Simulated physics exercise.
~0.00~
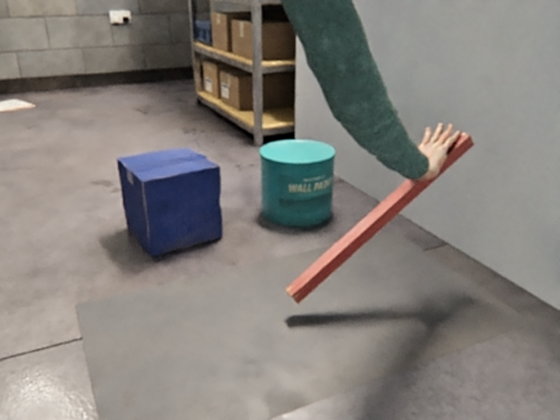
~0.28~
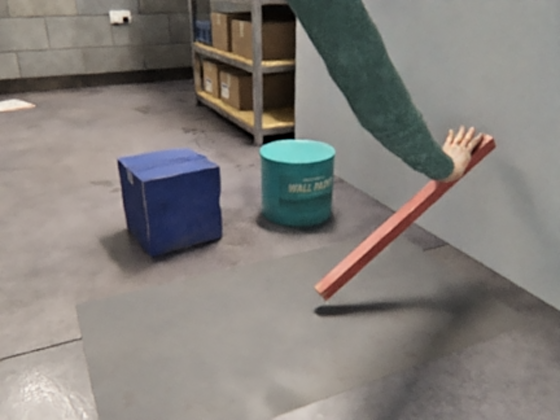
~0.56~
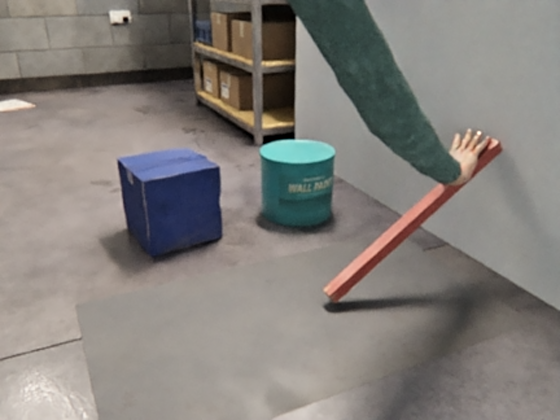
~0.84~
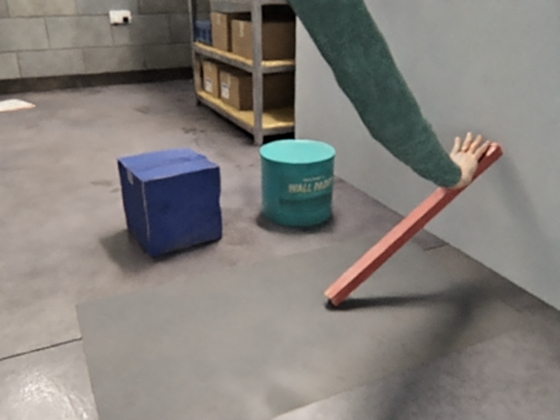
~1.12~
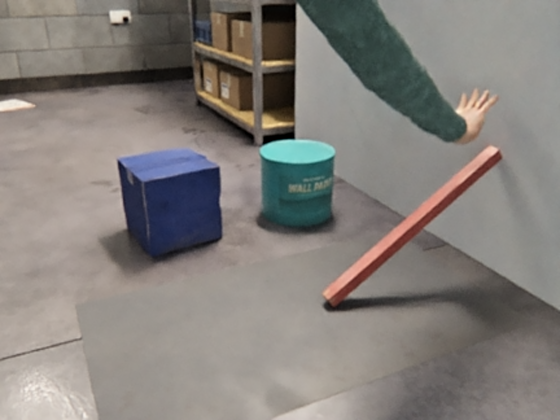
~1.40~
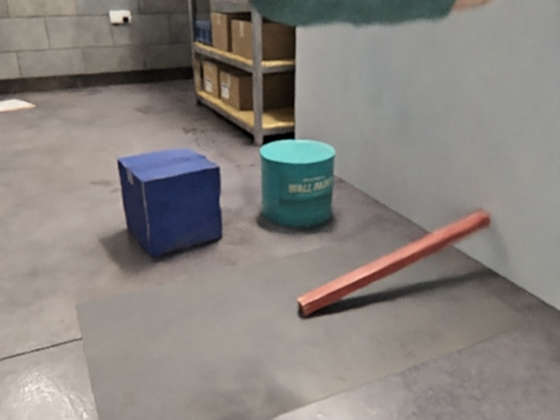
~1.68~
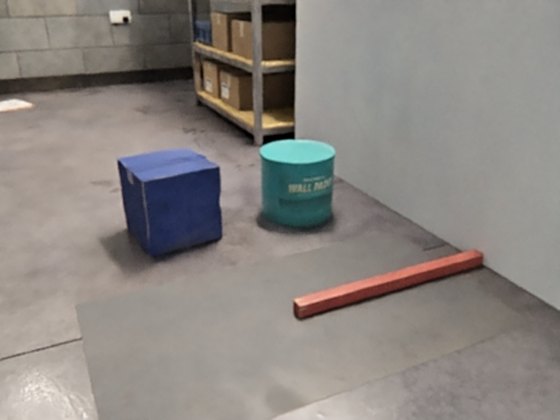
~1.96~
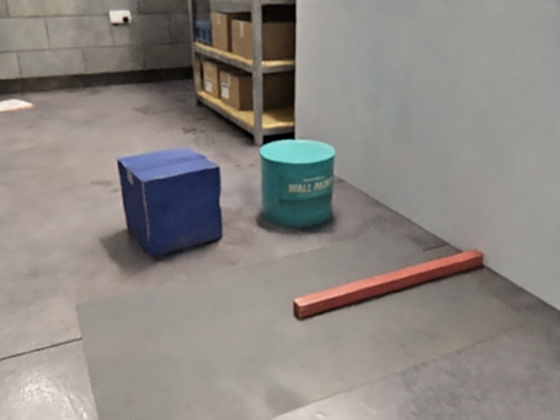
A red pole leaned against the wall by a hand slips down flat once released.
